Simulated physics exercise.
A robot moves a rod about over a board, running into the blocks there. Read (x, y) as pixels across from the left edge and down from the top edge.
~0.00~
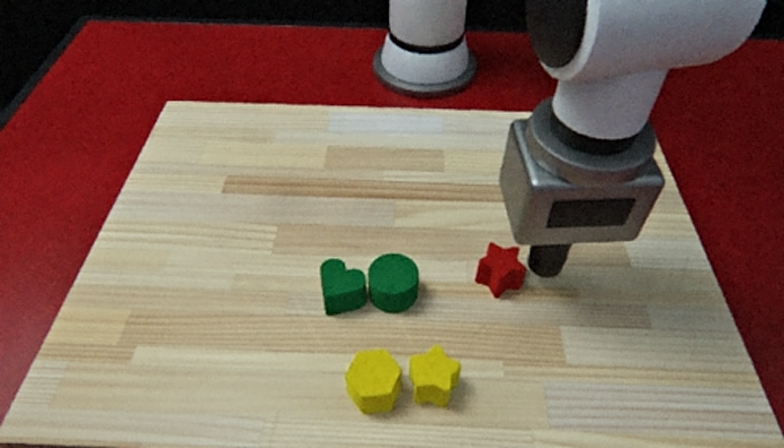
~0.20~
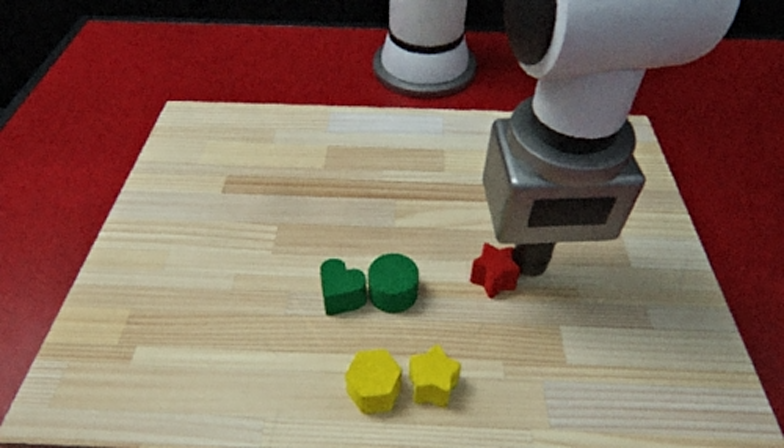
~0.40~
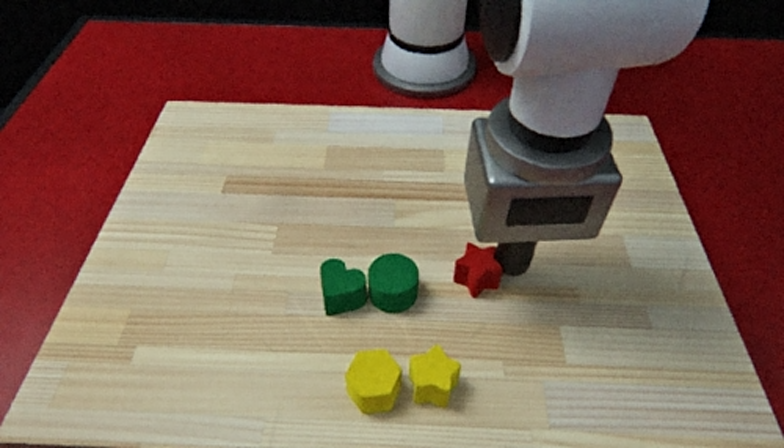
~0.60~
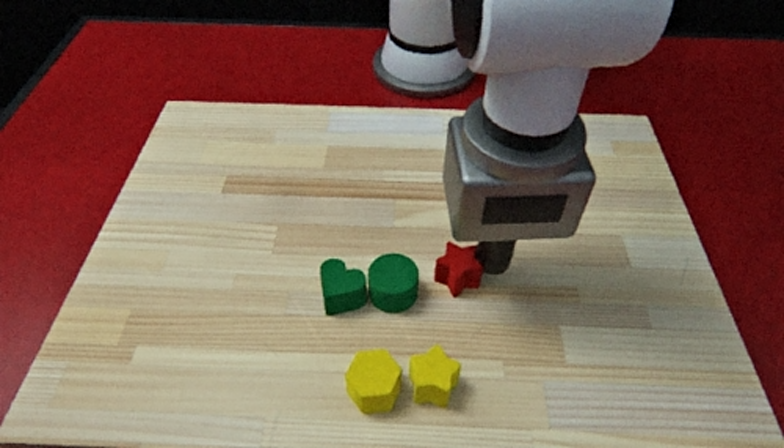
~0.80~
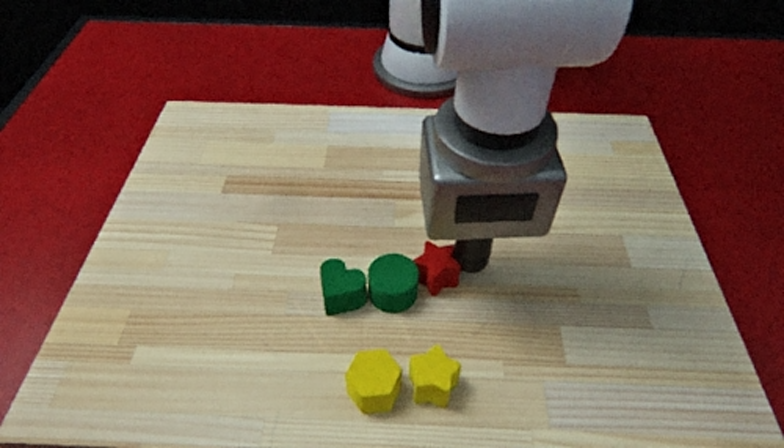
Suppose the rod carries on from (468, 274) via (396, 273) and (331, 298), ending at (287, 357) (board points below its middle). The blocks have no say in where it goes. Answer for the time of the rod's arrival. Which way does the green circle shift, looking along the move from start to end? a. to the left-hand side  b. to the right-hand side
a
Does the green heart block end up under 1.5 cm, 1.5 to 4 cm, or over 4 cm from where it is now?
The distance will be above 4 cm.
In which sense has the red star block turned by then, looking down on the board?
Clockwise.
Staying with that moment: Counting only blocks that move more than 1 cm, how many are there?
By the end of the path, three or more blocks have moved more than about a centimetre.
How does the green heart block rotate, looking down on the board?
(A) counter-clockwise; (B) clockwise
Option B.
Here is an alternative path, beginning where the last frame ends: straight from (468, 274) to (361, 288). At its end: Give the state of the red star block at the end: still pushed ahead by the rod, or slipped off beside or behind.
The rod keeps it before itself.
The first path, step by step. One third of the way, rod at (395, 260); green heart block at (291, 290), turned 60° clockwise; green circle at (335, 291); red star block at (359, 256).
Two thirds of the way, rod at (330, 285); green heart block at (268, 297), turned 75° clockwise; green circle at (307, 313); red star block at (301, 262), turned 40° clockwise.
At the end, rod at (284, 345); green heart block at (266, 298), turned 80° clockwise; yellow hexagon not moved; green circle at (268, 384); red star block at (299, 263), turned 55° clockwise.
